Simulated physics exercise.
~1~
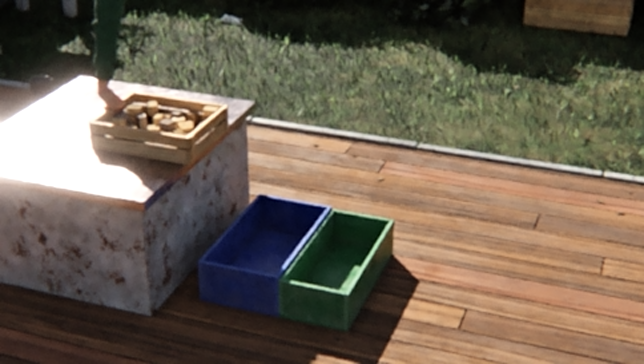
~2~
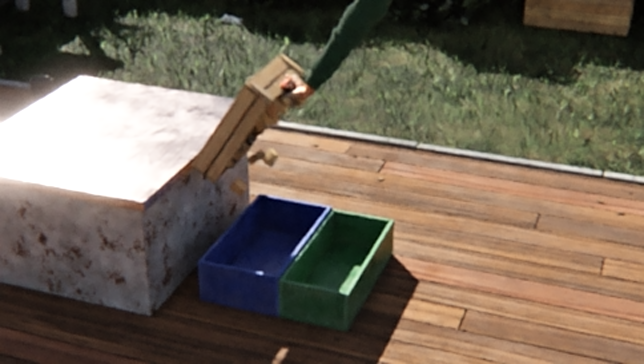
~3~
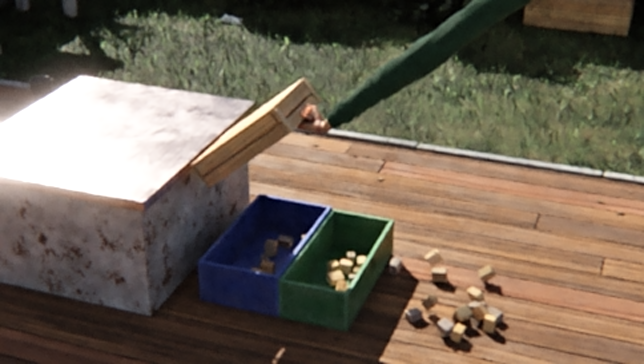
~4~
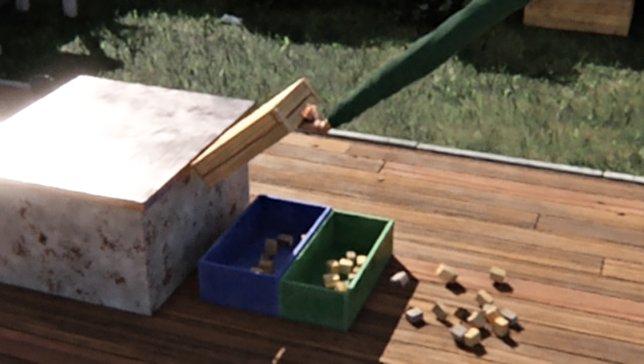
In the video, a green arm lifts and tips a wooden crate of small wooden pieces over the edge of a bench, spilling them downward; some land in the blue tub, some in the green tub, and others scatter across the wooden deck beyond, while the crate stays tilted.
